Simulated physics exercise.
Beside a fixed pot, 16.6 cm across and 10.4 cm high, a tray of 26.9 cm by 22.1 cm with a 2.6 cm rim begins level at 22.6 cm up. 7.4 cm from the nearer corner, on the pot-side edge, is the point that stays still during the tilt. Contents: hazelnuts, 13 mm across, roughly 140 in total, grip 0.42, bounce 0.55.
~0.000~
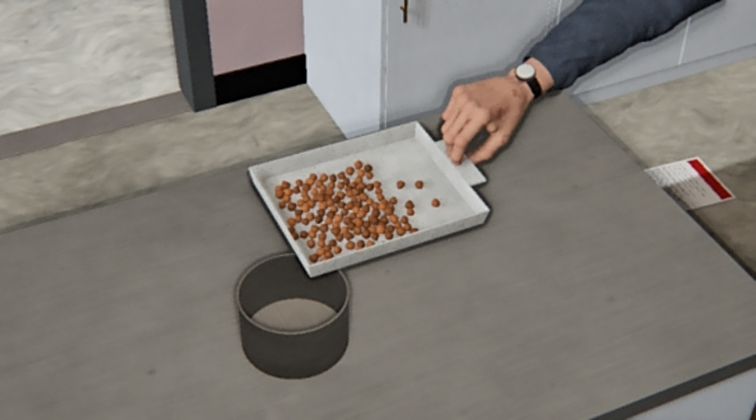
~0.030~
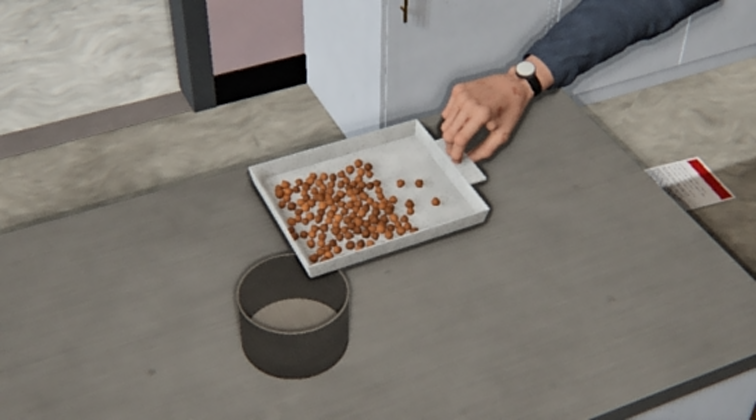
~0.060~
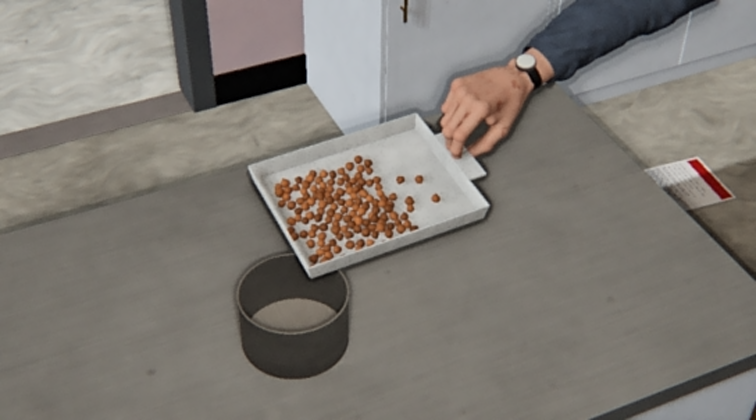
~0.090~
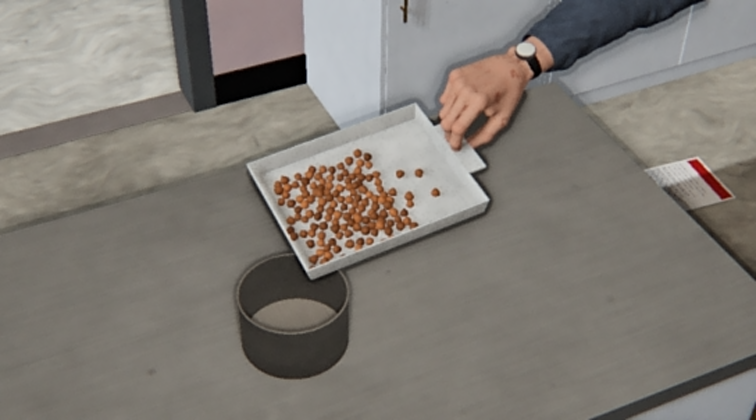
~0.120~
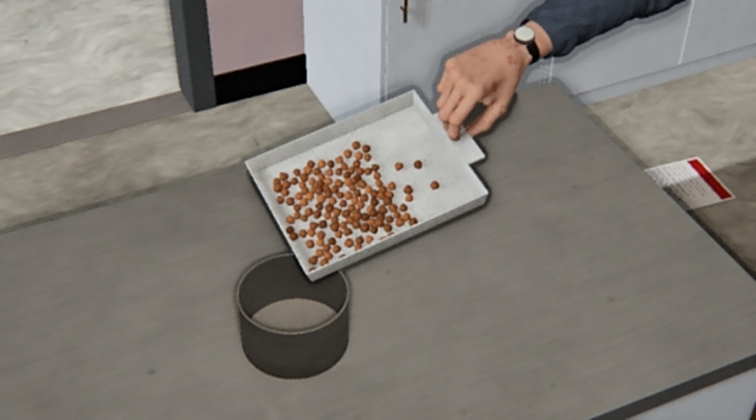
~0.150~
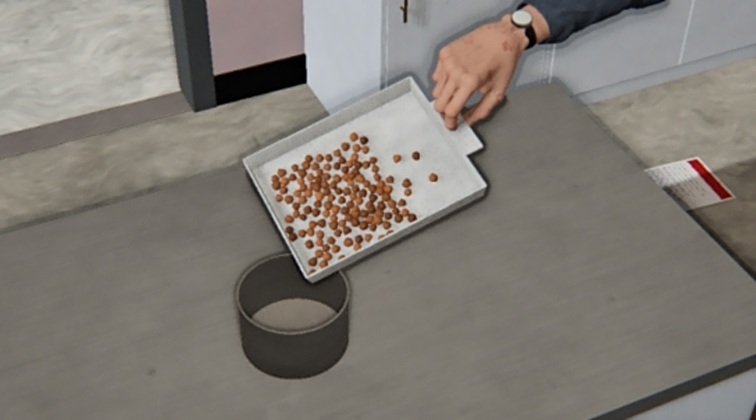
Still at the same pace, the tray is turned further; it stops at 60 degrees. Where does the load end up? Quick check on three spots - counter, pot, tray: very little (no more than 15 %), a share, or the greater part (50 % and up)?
Counter - a share; pot - very little; tray - the greater part.
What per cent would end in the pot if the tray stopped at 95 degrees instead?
Pot share: About 5 per cent.
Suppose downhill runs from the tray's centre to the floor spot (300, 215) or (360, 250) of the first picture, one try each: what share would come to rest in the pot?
Around 5 % for the first direction, around 0 % for the second.
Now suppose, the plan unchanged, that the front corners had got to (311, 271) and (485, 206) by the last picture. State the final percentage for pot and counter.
Pot 0, counter 0.
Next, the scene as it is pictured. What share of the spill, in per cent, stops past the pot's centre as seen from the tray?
That comes to roughly 90 percent.
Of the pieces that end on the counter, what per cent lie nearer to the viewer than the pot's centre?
About 100 percent of the spill.
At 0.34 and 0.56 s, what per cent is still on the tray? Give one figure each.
Roughly 100 then 95.
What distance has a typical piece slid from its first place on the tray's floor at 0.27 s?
By then it sits near 1 cm from where it began.
After 0.27 s, tilt 44 degrees; the tray holds 100 %, the pot 0 %.
After 0.34 s, tilt 56 degrees; the tray holds 100 %, the pot 0 %.
Then, at 0.56 s, tilt 60 degrees; the tray holds 95 %, the pot 0 %.
In the end, at 1.9 s, counter 30 %, pot 0 %, tray 70 %.
